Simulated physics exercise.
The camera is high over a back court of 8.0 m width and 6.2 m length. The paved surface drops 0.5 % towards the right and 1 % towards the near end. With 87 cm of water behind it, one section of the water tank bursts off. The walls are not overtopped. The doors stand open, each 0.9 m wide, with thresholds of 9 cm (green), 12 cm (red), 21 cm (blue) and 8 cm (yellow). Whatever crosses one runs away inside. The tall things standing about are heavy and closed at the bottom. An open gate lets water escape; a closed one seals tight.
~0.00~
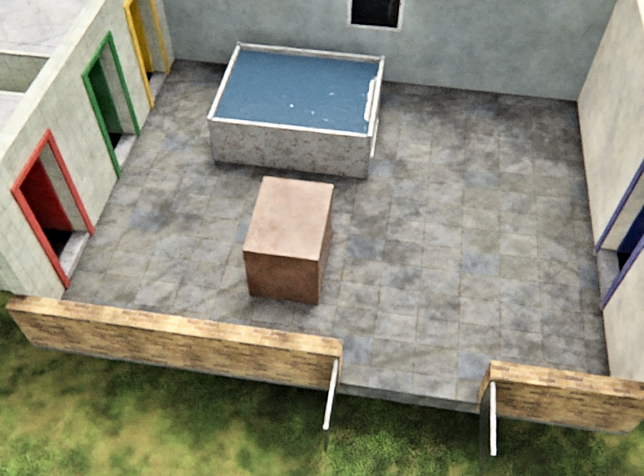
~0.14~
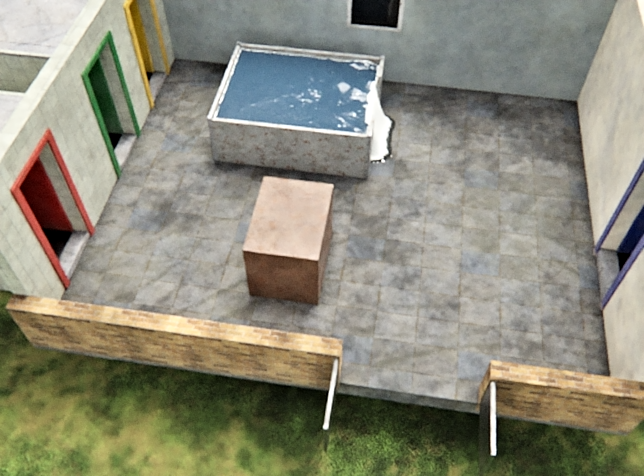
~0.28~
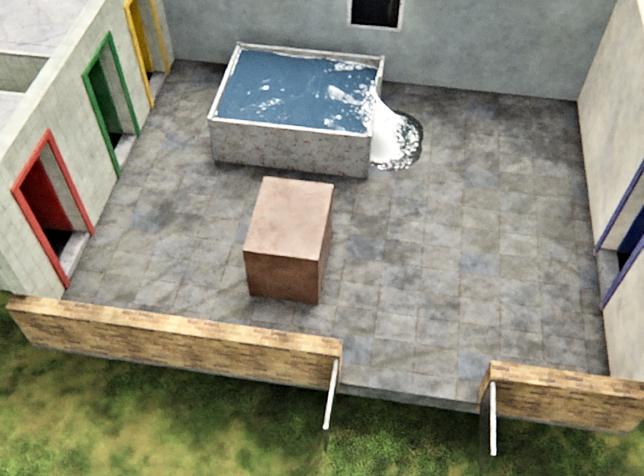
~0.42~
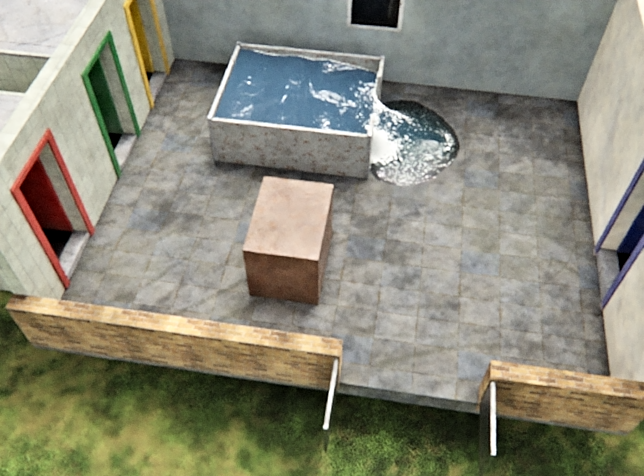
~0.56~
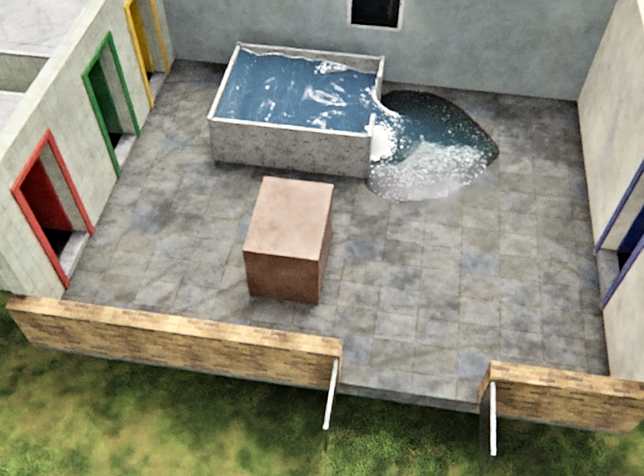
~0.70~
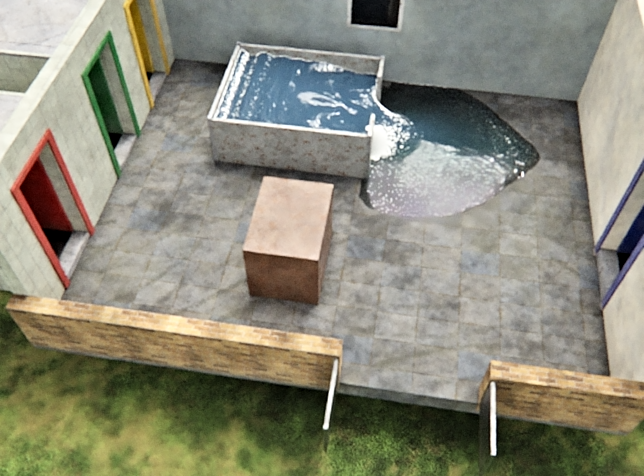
Water bursts from the right side of a raised grey tank at the back of a paved courtyard, seen from high above by a still camera. Red, green and yellow doorways line the left wall, a blue one stands at right, and a brown block sits mid-court behind a low wall with a gap, grass in front. The foaming water spreads rightward and nearer across the paving in a widening pool, while the tank's surface churns.
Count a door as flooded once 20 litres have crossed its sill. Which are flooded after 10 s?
Within that time: At the green door it stays under the limit; at the red door it does not reach the limit; at the blue door it does not reach the limit; at the yellow door it does not reach the limit.
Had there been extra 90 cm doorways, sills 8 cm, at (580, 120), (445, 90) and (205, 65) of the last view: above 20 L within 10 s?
In that order: Over, above, under.
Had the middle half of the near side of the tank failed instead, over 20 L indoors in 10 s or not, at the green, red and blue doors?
Against that limit: Green below, red over, blue below.
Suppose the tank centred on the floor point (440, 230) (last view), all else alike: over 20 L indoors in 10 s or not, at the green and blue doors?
Against that limit: Green below, blue above.
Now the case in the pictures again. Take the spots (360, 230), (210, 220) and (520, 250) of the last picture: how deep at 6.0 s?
Roughly 3, 0 and 13 cm, in turn.
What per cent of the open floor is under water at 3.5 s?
About 40 per cent.
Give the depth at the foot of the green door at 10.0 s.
Roughly 3.5 cm deep.
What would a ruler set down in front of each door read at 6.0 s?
Depths in cm: Green 0, red 0, blue 14, yellow 0.
After 1.4 s water covers 30 % of the floor and is deepest (51 cm) near (379, 135); green door not reached, red door not reached, blue door not reached, yellow door not reached.
After 2.2 s water covers 35 % of the floor and is deepest (48 cm) near (575, 111); green door not reached, red door not reached, blue door 22 cm at the sill, 0 L in, yellow door not reached.
After 3.5 s water covers 40 % of the floor and is deepest (34 cm) near (608, 393); green door not reached, red door not reached, blue door 19 cm at the sill, 1 L in, yellow door not reached.
After 6.0 s water covers 65 % of the floor and is deepest (30 cm) near (569, 400); green door not reached, red door not reached, blue door 14 cm at the sill, 2 L in, yellow door not reached.
After 10.0 s water covers 90 % of the floor and is deepest (21 cm) near (610, 406); green door 3 cm at the sill, 0 L in, red door 11 cm at the sill, 0 L in, blue door 13 cm at the sill, 2 L in, yellow door 3 cm at the sill, 0 L in.
